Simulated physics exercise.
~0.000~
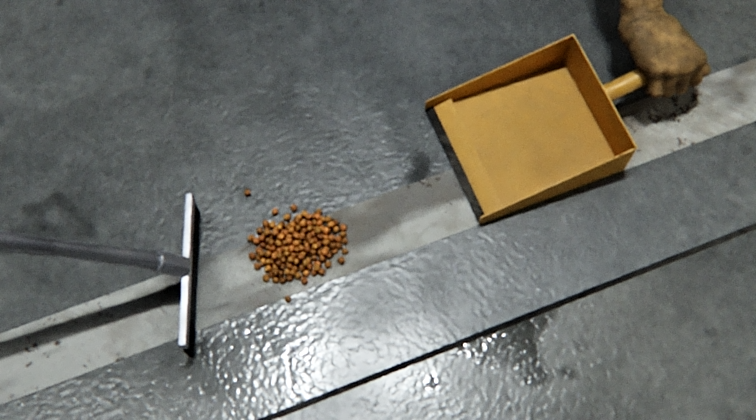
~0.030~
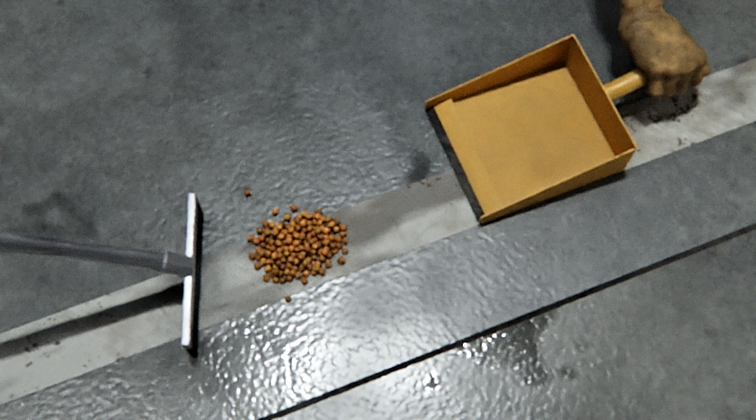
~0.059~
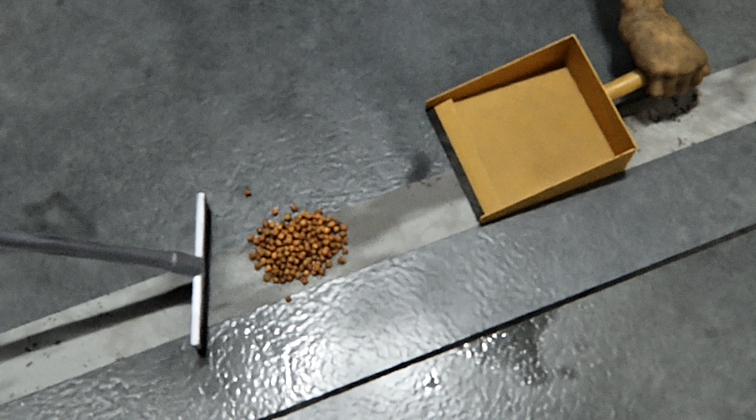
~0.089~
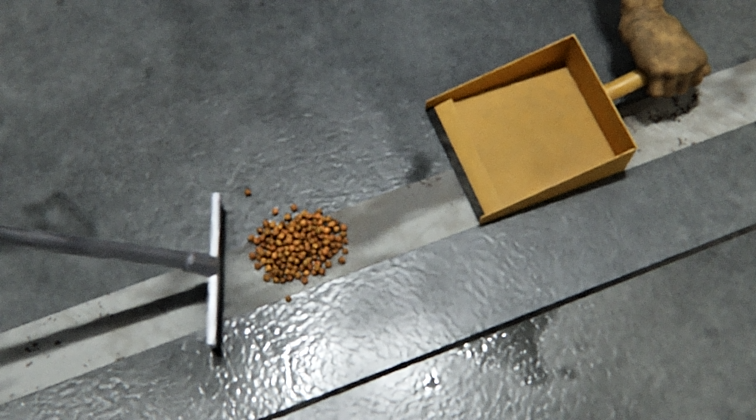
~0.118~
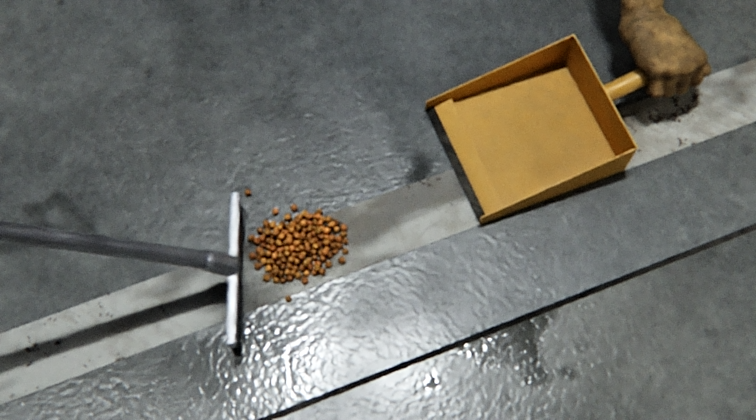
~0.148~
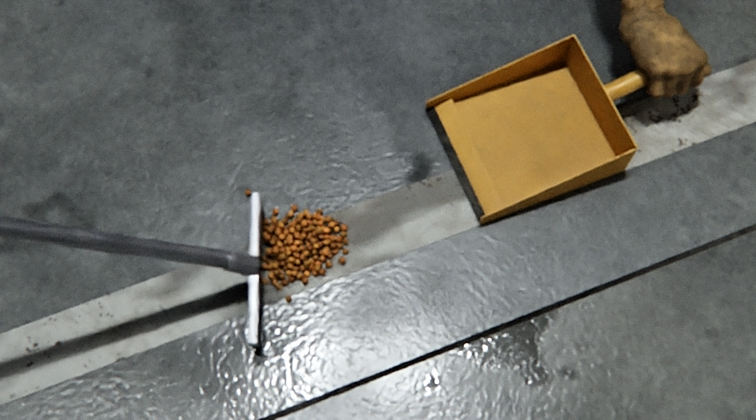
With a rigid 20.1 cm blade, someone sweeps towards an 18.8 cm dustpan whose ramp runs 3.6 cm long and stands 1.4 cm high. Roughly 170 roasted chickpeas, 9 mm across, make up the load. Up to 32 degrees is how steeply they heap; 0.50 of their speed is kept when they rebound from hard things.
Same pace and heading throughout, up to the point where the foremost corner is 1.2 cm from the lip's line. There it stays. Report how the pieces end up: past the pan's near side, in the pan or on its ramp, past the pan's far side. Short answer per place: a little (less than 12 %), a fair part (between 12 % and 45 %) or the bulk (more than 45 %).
Near side - the bulk, pan - a little, far side - a little.
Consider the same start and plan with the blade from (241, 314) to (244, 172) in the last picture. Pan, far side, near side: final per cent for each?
Final per cent - pan 10, far 0, near 35.
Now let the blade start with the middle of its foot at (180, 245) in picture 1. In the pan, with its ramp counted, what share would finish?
I'd put it at around 5 per cent.
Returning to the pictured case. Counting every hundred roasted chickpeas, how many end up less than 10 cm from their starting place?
0 percent, roughly.
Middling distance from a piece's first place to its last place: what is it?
30 cm, roughly.
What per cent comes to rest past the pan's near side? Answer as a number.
Something like 65 percent.
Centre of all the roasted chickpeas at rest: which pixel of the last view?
(510, 258).
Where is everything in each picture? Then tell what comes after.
In the first picture, blade from (184, 345) to (190, 200), moved 0.0 cm, 0 of the pieces shifted so far; middle of the pieces at (299, 243); pan at (536, 135).
In the second picture, blade from (187, 344) to (194, 200), moved 0.4 cm, 0 of the pieces shifted so far; middle of the pieces at (299, 243).
In the third picture, blade from (197, 344) to (202, 199), moved 1.5 cm, 0 of the pieces shifted so far; middle of the pieces at (299, 243).
In the fourth picture, blade from (212, 344) to (217, 199), moved 3.4 cm, 0 of the pieces shifted so far; middle of the pieces at (299, 243).
In the fifth picture, blade from (233, 343) to (236, 199), moved 5.9 cm, 0 of the pieces shifted so far; middle of the pieces at (299, 243).
In the sixth picture, blade from (254, 343) to (256, 198), moved 8.5 cm, 47 of the pieces shifted so far; middle of the pieces at (300, 243); pan at (536, 135). Its pace works out near 0.87 m/s, heading 20 degrees towards the viewer's side.
After 0.31 s, middle of the blade 17 cm from the lip; 0 % over the lip, far side 0 %, near side 40 %.
After 0.42 s, middle of the blade 8 cm from the lip; 0 % over the lip, far side 0 %, near side 60 %.
After 0.66 s, middle of the blade 5 cm from the lip; 10 % over the lip, far side 5 %, near side 65 %.
At rest (1.2 s), near side 65 %, pan 5 %, far side 5 %, in front of the lip or behind the blade 25 %.
